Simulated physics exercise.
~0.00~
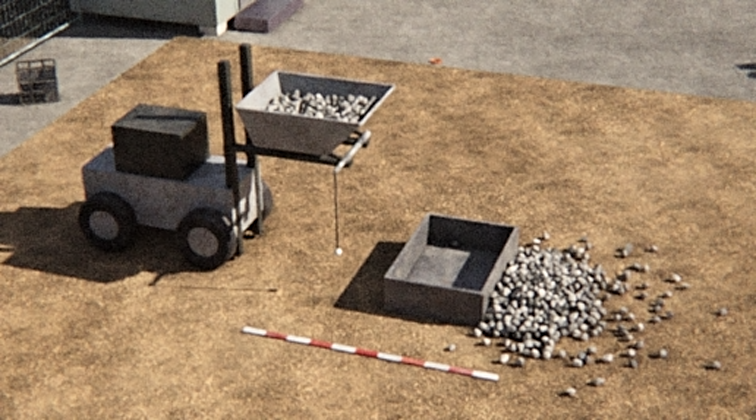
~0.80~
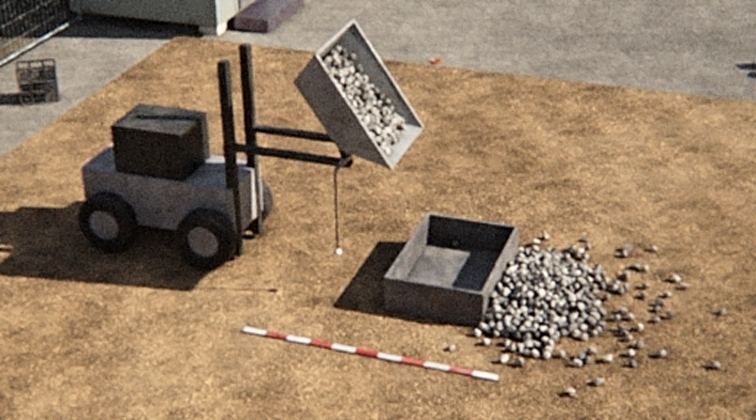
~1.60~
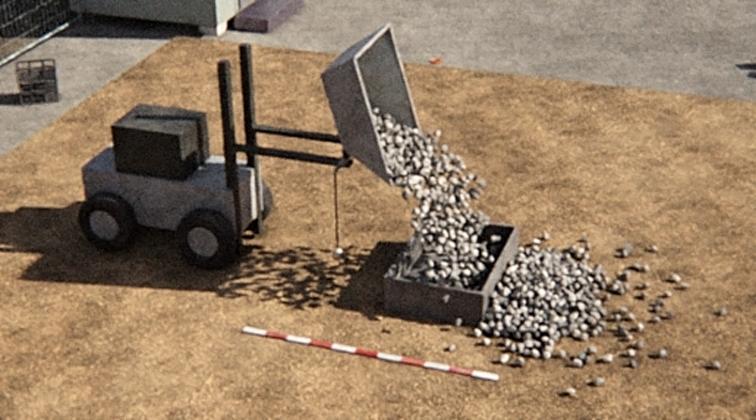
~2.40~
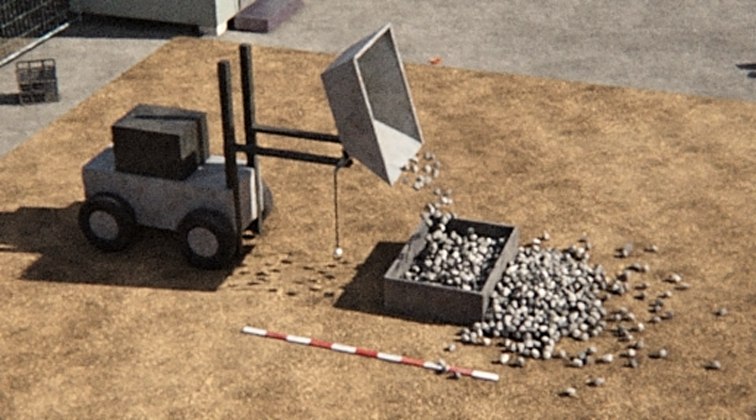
In this clip, a forklift holds a raised skip of grey stones on sandy ground and tips it steeply to the right, pouring them into an open bin beside a loose stone pile, until the skip looks empty and the last few stones drop towards the filled bin.
